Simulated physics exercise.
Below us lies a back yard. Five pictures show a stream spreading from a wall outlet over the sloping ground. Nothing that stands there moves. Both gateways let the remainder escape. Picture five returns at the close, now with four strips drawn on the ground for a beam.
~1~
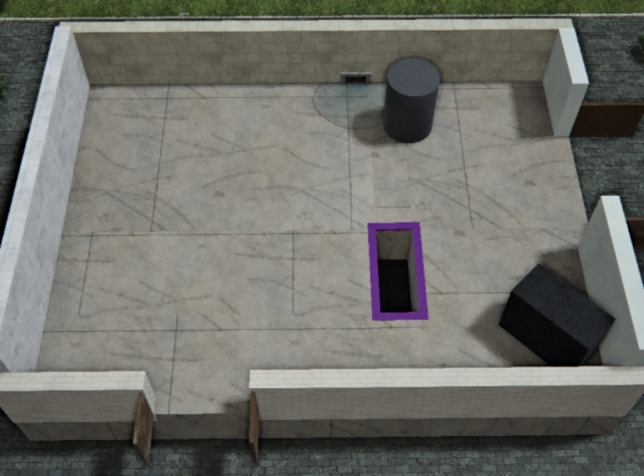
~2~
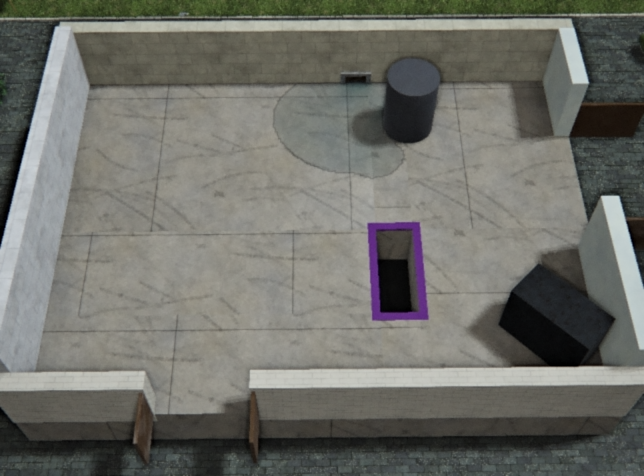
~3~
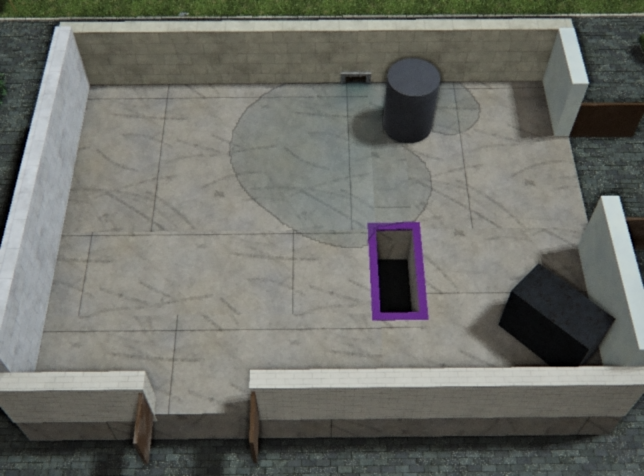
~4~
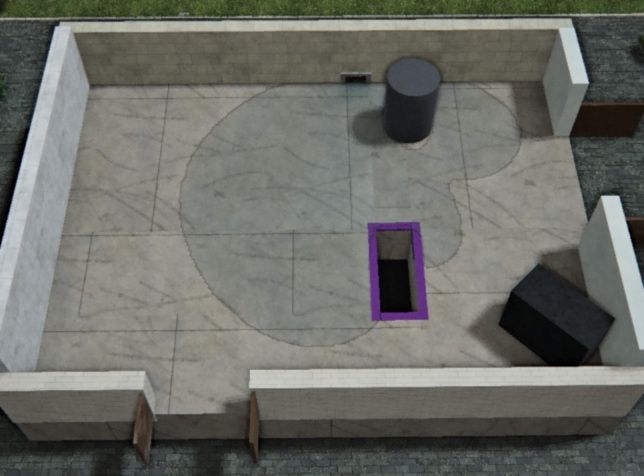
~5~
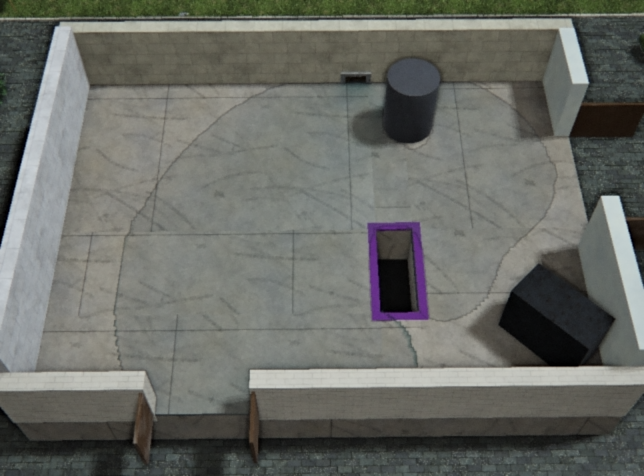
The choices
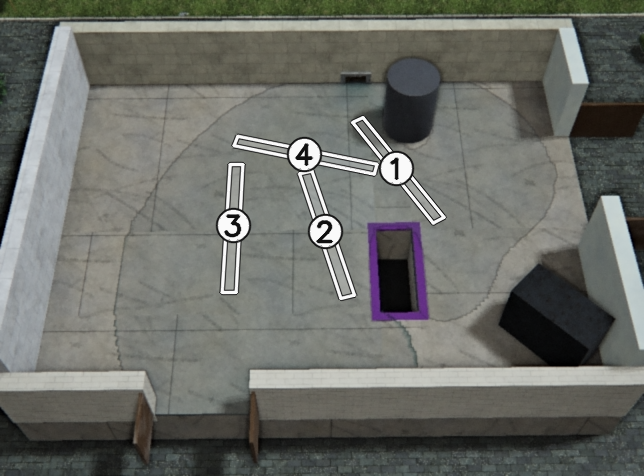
A thin sheet of water spreads from a small outlet in the far wall of a walled, stone-paved back yard, seen from high above by a still camera. A dark grey cylinder stands near the outlet, a purple-rimmed rectangular drain lies right of centre, and a black box sits at lower right. The water widens leftward and forward, rounds the cylinder, reaches the drain and spreads to the near wall.
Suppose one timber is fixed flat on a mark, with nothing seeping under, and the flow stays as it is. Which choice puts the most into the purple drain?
Take 2.
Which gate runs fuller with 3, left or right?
The left one.
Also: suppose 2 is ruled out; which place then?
It is 3.
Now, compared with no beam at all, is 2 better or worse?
It is better.
On the marked copy, 1 from (357, 119) to (438, 220); 2 from (305, 172) to (347, 296); 3 from (229, 292) to (236, 164); 4 from (235, 141) to (375, 169).
For place 1, about 18 % of the stream goes into the purple drain, about 79 % out by the gates.
For place 2, about 47 % of the stream goes into the purple drain, about 48 % out by the gates.
For place 3, about 37 % of the stream goes into the purple drain, about 61 % out by the gates.
For place 4, about 16 % of the stream goes into the purple drain, about 80 % out by the gates.
